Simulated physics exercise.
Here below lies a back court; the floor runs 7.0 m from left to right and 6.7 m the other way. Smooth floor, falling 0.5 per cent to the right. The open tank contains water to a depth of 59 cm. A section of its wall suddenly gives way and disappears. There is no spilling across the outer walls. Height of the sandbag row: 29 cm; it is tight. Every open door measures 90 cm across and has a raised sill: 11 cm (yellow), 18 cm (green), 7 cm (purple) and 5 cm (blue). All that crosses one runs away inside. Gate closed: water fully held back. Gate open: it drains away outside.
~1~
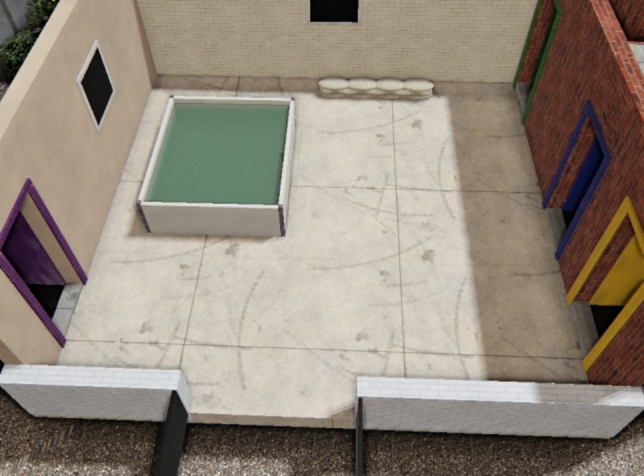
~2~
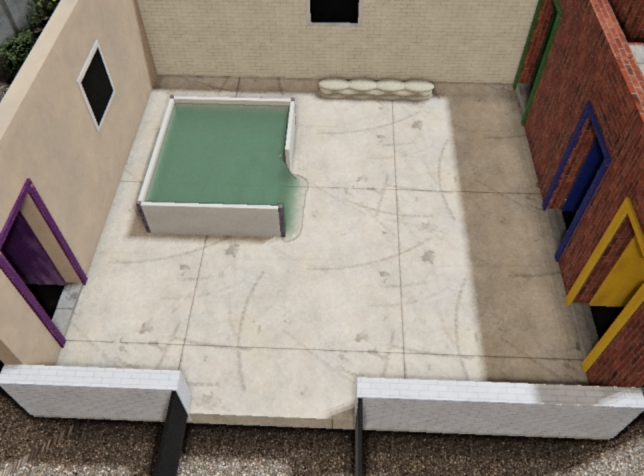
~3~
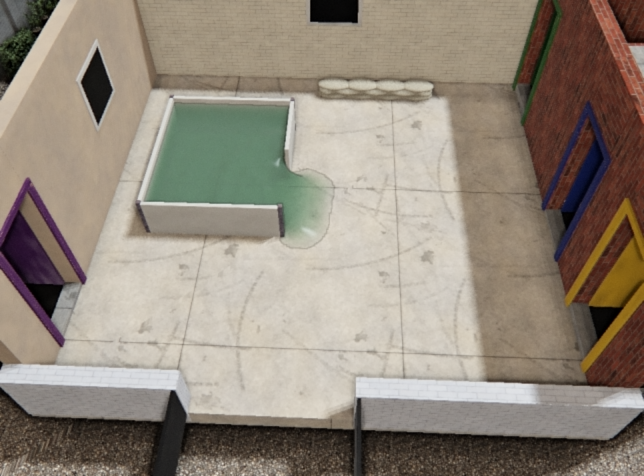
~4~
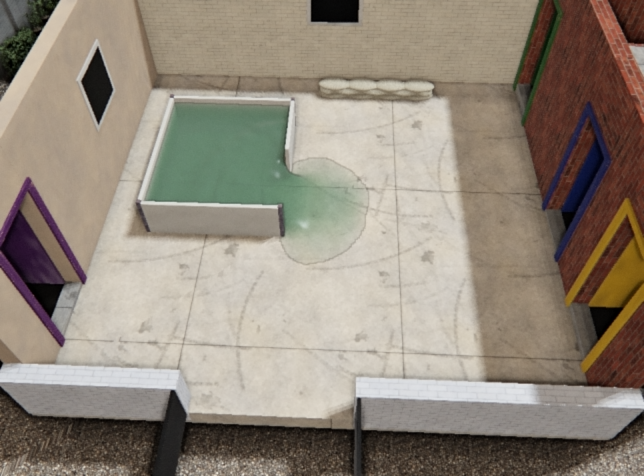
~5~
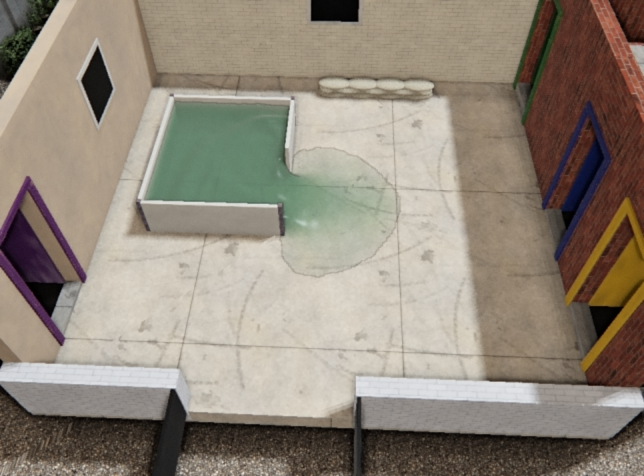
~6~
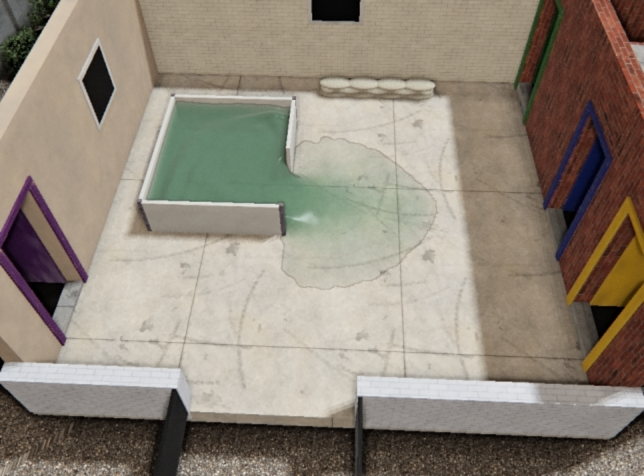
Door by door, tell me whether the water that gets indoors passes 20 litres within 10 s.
At the end, the yellow door is going to break the limit; the green door is going to hold within the limit; the purple door is going to hold within the limit; the blue door is going to break the limit.
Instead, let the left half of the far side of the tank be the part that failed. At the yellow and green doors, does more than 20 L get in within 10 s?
Short answer, against that limit: Yellow is fine, green is fine.
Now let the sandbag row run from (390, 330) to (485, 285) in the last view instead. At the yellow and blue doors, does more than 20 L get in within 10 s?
Then the yellow door is short of it and the blue door is over the mark.
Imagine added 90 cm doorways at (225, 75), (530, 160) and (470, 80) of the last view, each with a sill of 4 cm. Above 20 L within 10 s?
So, in the order given, it's shy of the mark, then beyond the mark, then beyond the mark.
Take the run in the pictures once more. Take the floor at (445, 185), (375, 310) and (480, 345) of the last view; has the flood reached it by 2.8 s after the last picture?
Status of the three spots: Inundated, inundated, inundated.
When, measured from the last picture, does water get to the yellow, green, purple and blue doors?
Yellow: 1.3 s; green: 1.6 s; purple: 9.0 s; blue: 0.6 s.
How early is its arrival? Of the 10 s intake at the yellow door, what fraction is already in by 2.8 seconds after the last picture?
45 per cent, roughly.
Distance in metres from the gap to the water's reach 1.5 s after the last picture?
Some 5.0 metres from the gap.
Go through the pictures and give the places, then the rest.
The open tank at (222, 151) is whole and still, 59 cm deep, in the first picture.
The front is at (290, 237), 0.7 m from the gap at (284, 198); 0.2 m2 of floor is under water; 59 cm left at the back of the open tank, in the second picture.
The front is at (308, 243), 0.9 m from the gap at (283, 198); 0.9 m2 of floor is under water; 59 cm left at the back of the open tank, in the third picture.
The front is at (362, 190), 1.3 m from the gap at (284, 199); 2.1 m2 of floor is under water; 59 cm left at the back of the open tank, in the fourth picture.
Water pours out at (284, 197) and has run 1.8 m, to (395, 202); typically 6 cm deep outside, 59 cm at the open tank's back, in the fifth picture.
Water pours out at (285, 197) and has run 2.4 m, to (429, 202); typically 5 cm deep outside, 55 cm at the open tank's back, in the sixth picture.
Then, 0.7 s after the last picture water covers 30 % of the floor and is deepest (32 cm) near (300, 215); yellow door not reached, green door not reached, purple door not reached, blue door 7 cm at the sill, 0 L in.
Then, 1.5 s after the last picture water covers 45 % of the floor and is deepest (26 cm) near (300, 215); yellow door 17 cm at the sill, 0 L in, green door not reached, purple door not reached, blue door 14 cm at the sill, 50 L in.
Then, 2.8 s after the last picture water covers 50 % of the floor and is deepest (26 cm) near (595, 410); yellow door 19 cm at the sill, 25 L in, green door 10 cm at the sill, 0 L in, purple door not reached, blue door 18 cm at the sill, 167 L in.
Then, 5.3 s after the last picture water covers 55 % of the floor and is deepest (15 cm) near (526, 131); yellow door 10 cm at the sill, 53 L in, green door 13 cm at the sill, 0 L in, purple door not reached, blue door 14 cm at the sill, 279 L in.
Then, 9.3 s after the last picture water covers 90 % of the floor and is deepest (12 cm) near (518, 99); yellow door 8 cm at the sill, 53 L in, green door 11 cm at the sill, 0 L in, purple door 2 cm at the sill, 0 L in, blue door 10 cm at the sill, 372 L in.
